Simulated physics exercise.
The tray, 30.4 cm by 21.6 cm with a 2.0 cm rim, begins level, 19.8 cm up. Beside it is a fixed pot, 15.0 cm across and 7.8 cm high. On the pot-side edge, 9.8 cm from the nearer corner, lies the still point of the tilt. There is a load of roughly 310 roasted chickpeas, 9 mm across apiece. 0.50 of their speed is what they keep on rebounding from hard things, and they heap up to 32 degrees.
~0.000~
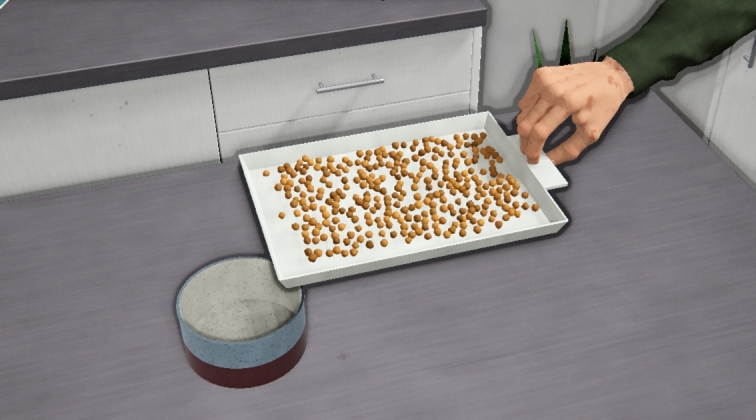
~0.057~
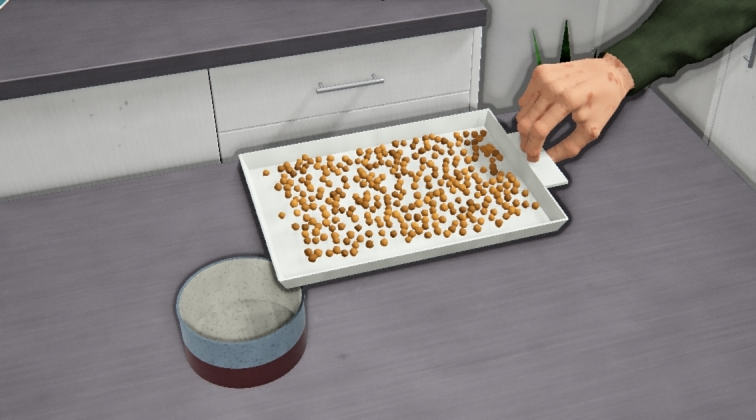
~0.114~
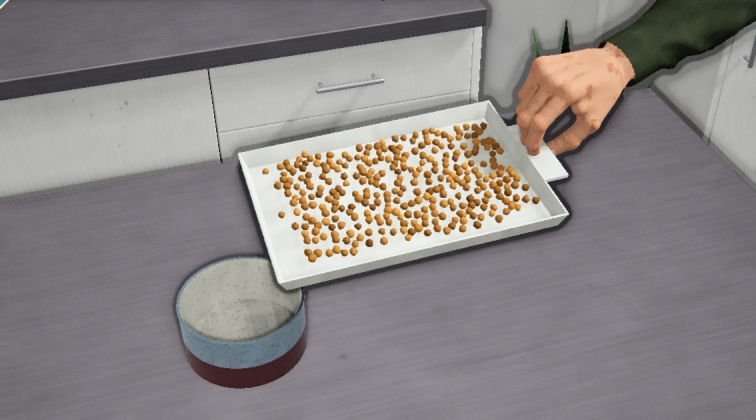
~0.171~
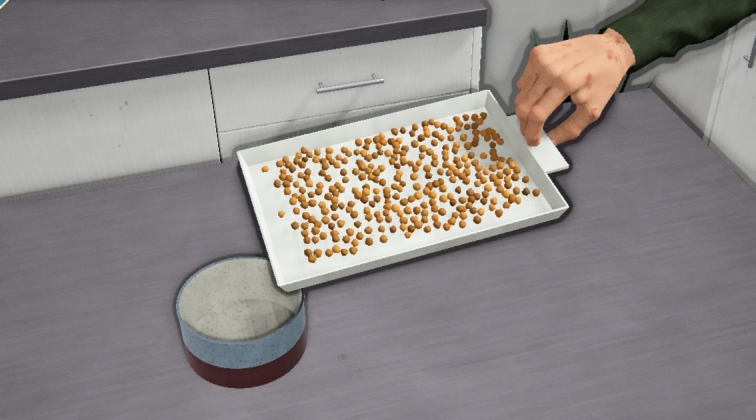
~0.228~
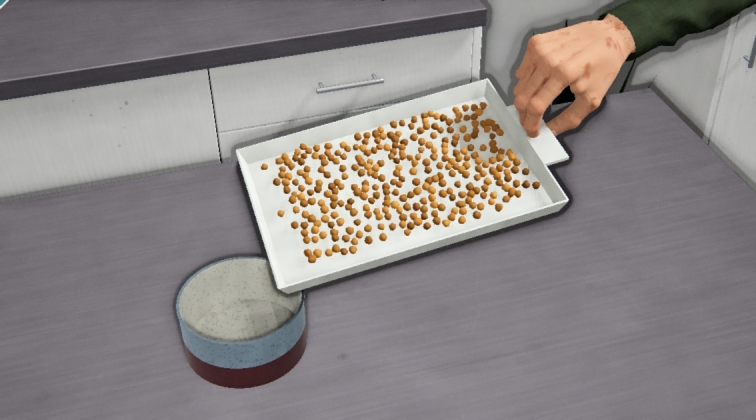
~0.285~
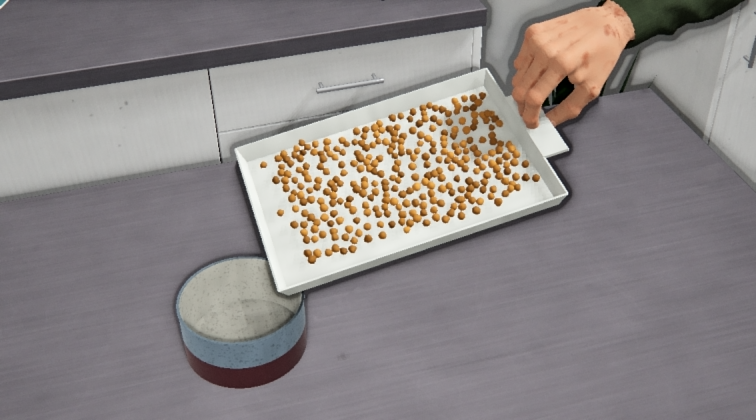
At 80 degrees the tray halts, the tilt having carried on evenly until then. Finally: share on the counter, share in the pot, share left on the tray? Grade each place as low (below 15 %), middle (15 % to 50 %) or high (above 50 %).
Counter - high; pot - low; tray - low.
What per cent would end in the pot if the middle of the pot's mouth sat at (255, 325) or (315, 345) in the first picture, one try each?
Roughly 40 and 85 percent.
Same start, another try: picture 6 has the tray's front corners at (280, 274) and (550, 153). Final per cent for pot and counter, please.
In the pot: 60 per cent; on the counter: 40 per cent.
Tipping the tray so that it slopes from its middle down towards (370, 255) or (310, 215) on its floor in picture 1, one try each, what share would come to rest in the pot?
Near 0 and 60 percent, in that order.
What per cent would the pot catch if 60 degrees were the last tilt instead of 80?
Estimated share: About 0 %.
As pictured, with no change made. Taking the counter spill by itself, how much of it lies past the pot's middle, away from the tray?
I reckon around 50 per cent.
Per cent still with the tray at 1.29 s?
About 90% of the load.
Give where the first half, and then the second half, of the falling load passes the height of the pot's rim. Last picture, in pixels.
At about (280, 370), then at (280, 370).
After 0.89 s, tilt 44 degrees; the tray holds 100 %, the pot 0 %.
After 1.29 s, tilt 65 degrees; the tray holds 90 %, the pot 0 %.
After 1.78 s, tilt 80 degrees; the tray holds 15 %, the pot 5 %.
At rest (2.7 s), counter 95 %, pot 5 %, tray 0 %.
